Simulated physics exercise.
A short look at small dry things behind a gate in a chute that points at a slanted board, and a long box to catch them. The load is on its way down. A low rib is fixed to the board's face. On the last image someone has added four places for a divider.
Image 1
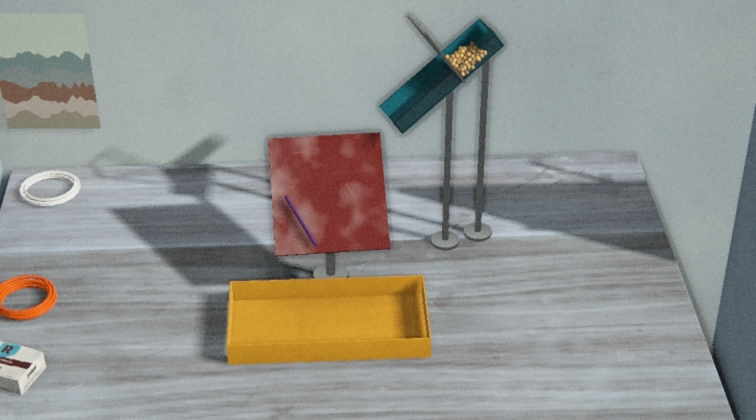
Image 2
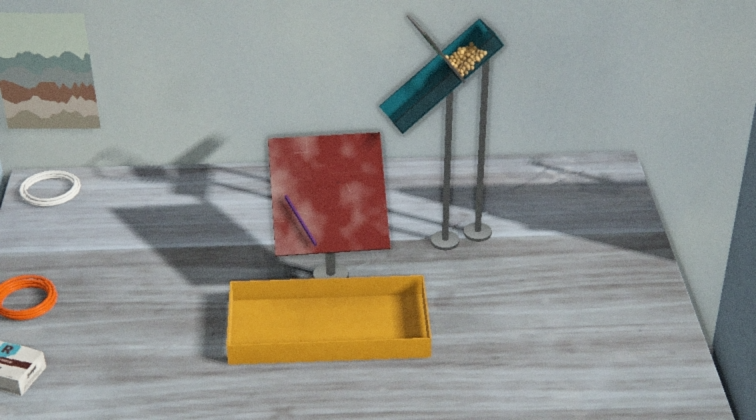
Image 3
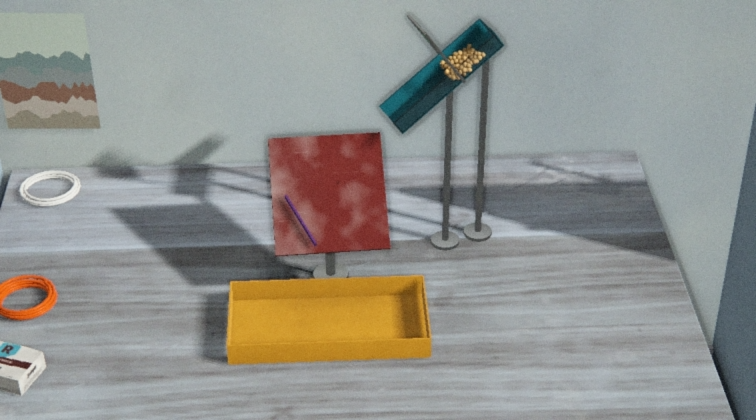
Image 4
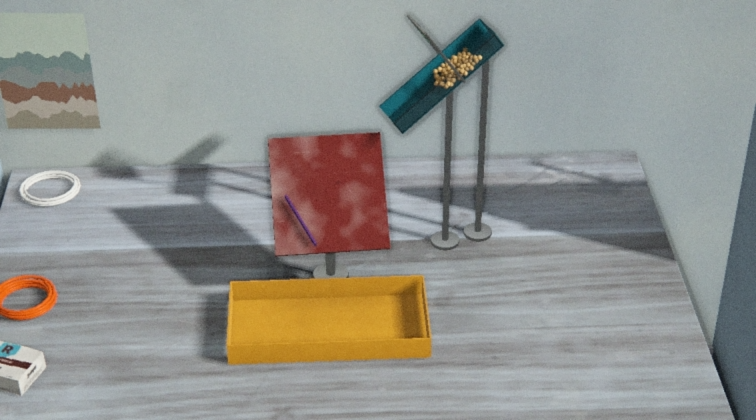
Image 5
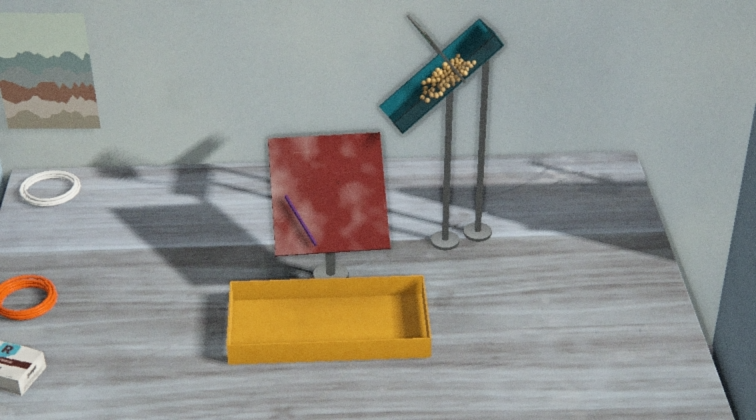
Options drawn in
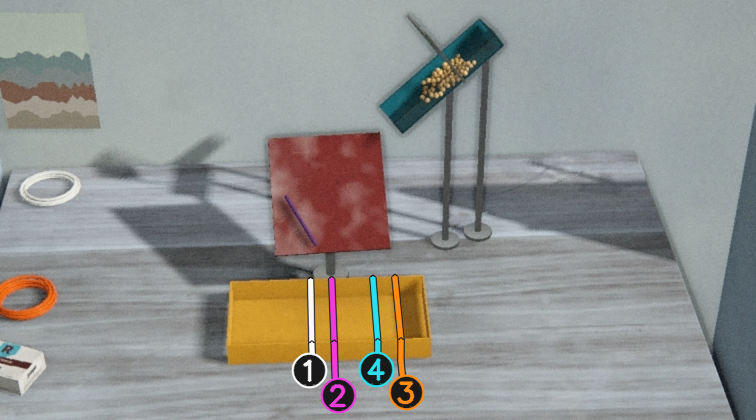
On a grey wooden table, chickpeas slide partway down a raised, gently sloping teal chute.
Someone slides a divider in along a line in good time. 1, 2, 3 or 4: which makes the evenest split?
It is 2.
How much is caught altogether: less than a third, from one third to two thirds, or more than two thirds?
About that: More than two thirds.
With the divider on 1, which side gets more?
Right.
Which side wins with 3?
Left.
On the marked copy, line 1 crosses the front rim at (311, 342); line 2 crosses the front rim at (334, 342); line 3 crosses the front rim at (401, 339); line 4 crosses the front rim at (377, 340).
With 1, of what is caught, a small share on the left of the divider, all but a few on the right.
With 2, of what is caught, close to a third on the left of the divider, close to two thirds on the right.
With 3, of what is caught, the whole lot on the left of the divider, none at all on the right.
With 4, of what is caught, the whole lot on the left of the divider, none at all on the right.
